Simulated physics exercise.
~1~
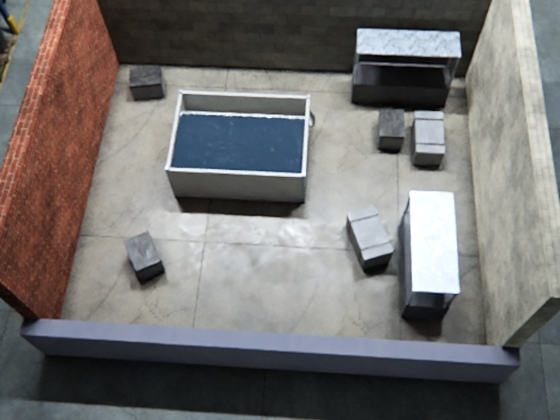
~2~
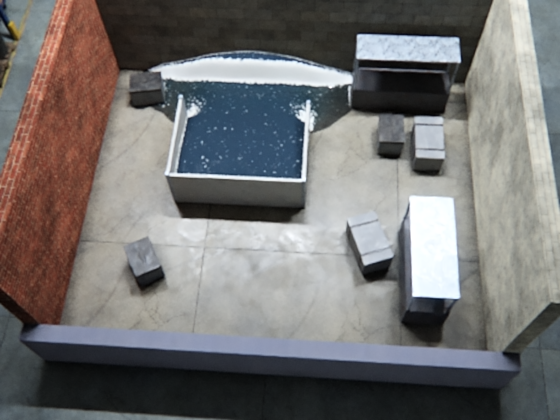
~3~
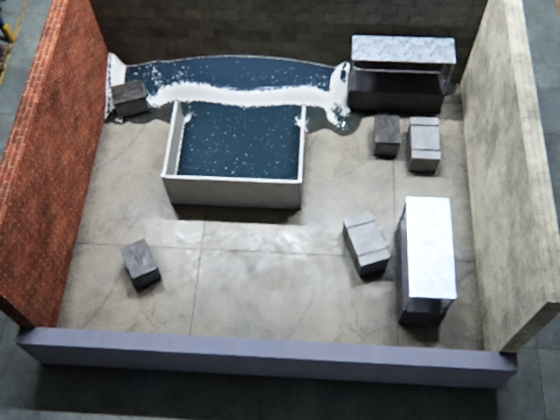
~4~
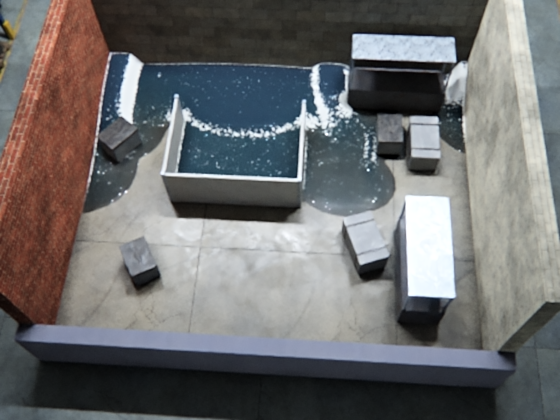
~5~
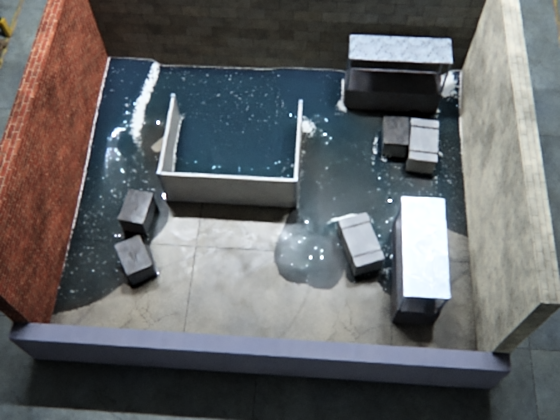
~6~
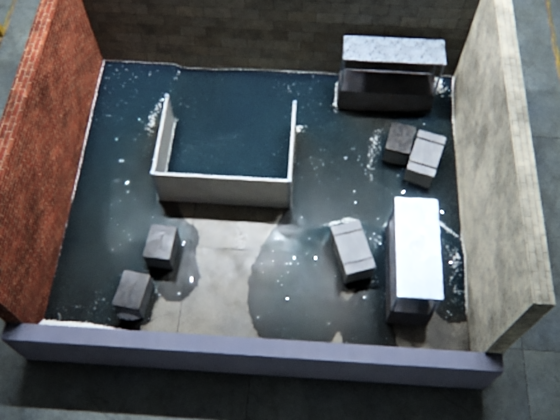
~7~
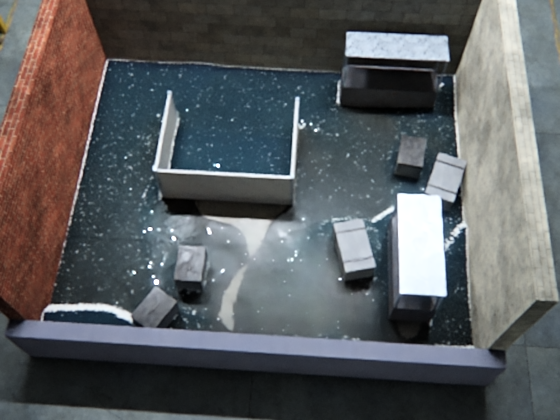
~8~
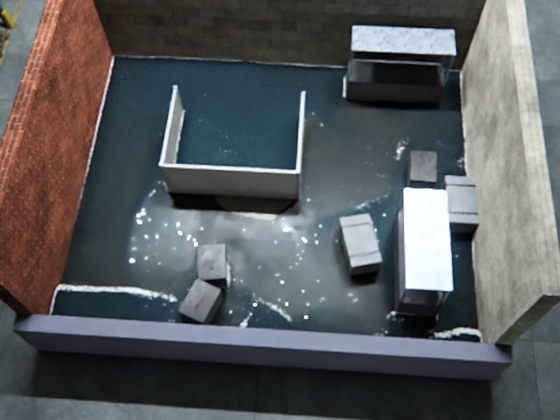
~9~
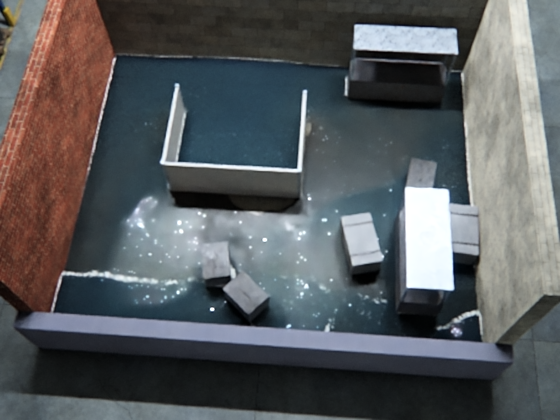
At the start, a white-walled tank of dark water stands on a pale floor enclosed by walls, with grey boxes and two larger block-like units around it. The tank's back side gives way, and foaming water bursts against the rear wall and spreads sideways. It sweeps down the left, pushing one box toward another near the front, then floods the right side too. Both left boxes drift to the front and slide rightward, while two on the right shift down beside the front unit. Finally, water covers nearly the whole floor, and the box near the centre right has barely moved.
